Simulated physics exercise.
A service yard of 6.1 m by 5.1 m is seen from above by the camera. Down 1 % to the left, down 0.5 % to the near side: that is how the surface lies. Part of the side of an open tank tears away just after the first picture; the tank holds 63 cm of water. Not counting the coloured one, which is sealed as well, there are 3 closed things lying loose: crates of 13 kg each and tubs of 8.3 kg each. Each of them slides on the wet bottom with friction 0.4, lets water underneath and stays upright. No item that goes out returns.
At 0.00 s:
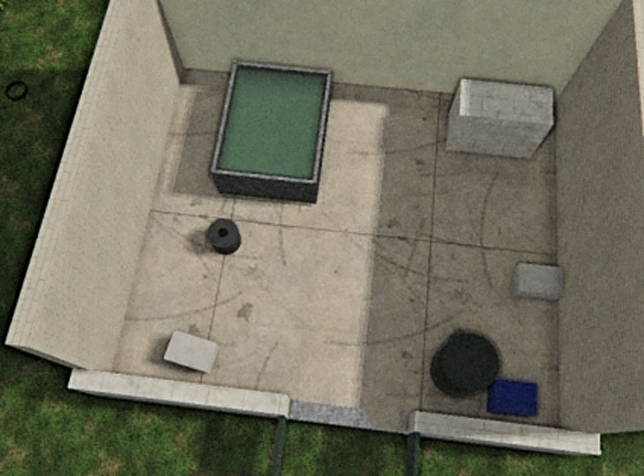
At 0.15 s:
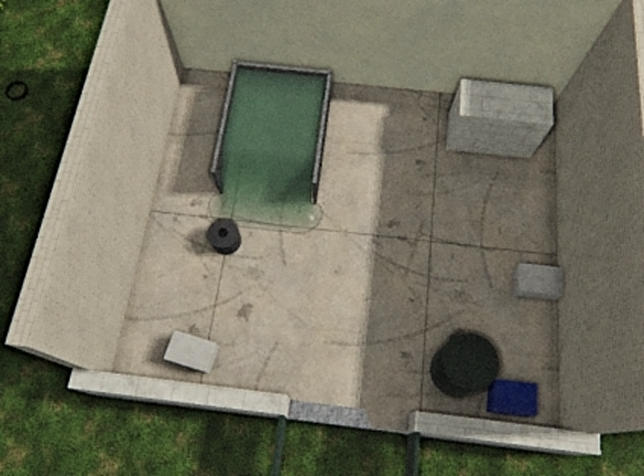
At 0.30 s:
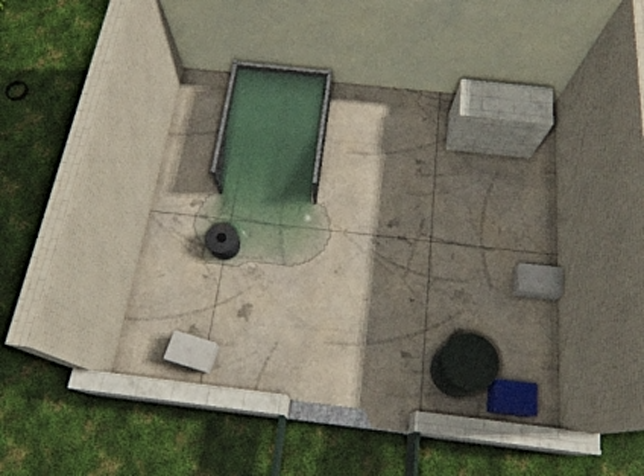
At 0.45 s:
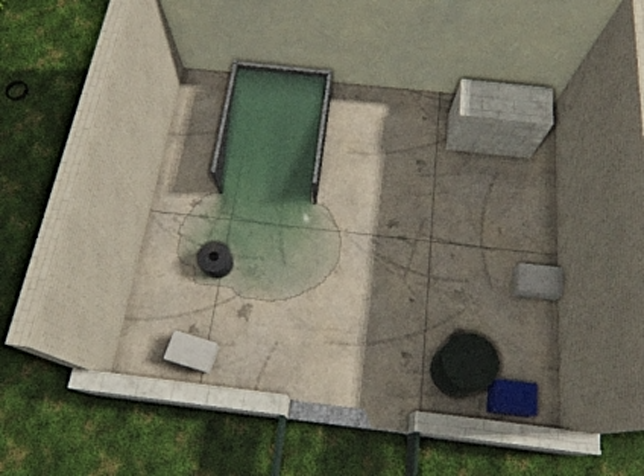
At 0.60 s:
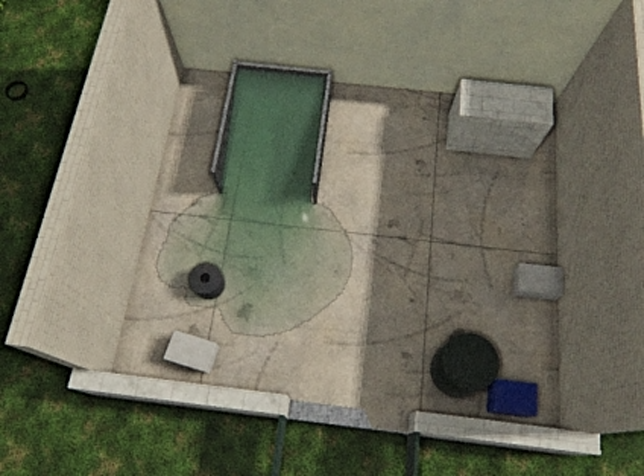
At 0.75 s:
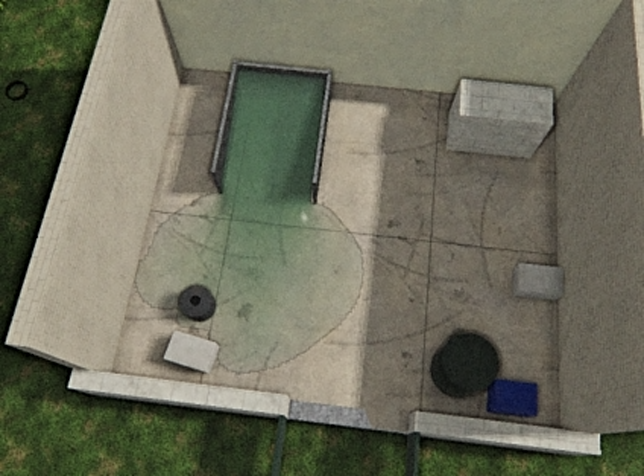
A walled yard held an open tank of green water whose near side gave way, and the water spread across the floor, pushing a small dark tub toward a pale crate while the blue chest stayed still.
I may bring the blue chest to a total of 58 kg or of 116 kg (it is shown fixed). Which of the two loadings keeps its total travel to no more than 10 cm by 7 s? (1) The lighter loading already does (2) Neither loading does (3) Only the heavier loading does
Option 1: The lighter loading already does.
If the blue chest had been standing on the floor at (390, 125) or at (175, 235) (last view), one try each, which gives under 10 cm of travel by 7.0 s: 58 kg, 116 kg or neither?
In turn: The lighter suffices; just the heavier works.
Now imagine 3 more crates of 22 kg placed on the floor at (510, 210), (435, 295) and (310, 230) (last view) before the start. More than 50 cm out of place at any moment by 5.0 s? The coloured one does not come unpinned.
In that order: Not as far, then not as far, then farther.
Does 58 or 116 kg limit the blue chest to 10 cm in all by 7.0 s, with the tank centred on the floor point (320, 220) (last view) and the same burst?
Result, then: Lighter one suffices.
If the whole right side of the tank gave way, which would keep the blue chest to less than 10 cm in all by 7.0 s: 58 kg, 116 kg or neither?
Then only the larger load is enough.
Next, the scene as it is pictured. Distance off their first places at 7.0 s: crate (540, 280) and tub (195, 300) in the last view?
Displacement: 30 cm, then 300 cm.
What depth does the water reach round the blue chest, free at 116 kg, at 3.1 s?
About 3 cm.
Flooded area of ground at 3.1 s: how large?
My estimate is roughly 15 m2.
After 1.4 s the blue chest would be 0 cm from its start with 58 kg and 0 cm from its start with 116 kg; 0 cm of water round it then.
After 3.1 s the blue chest would be 0 cm from its start with 58 kg and 0 cm from its start with 116 kg; 3 cm of water round it then.
After 4.9 s the blue chest would be 0 cm from its start with 58 kg and 0 cm from its start with 116 kg; 6 cm of water round it then.
After 7.0 s the blue chest would be 0 cm from its start with 58 kg and 0 cm from its start with 116 kg; 4 cm of water round it then.
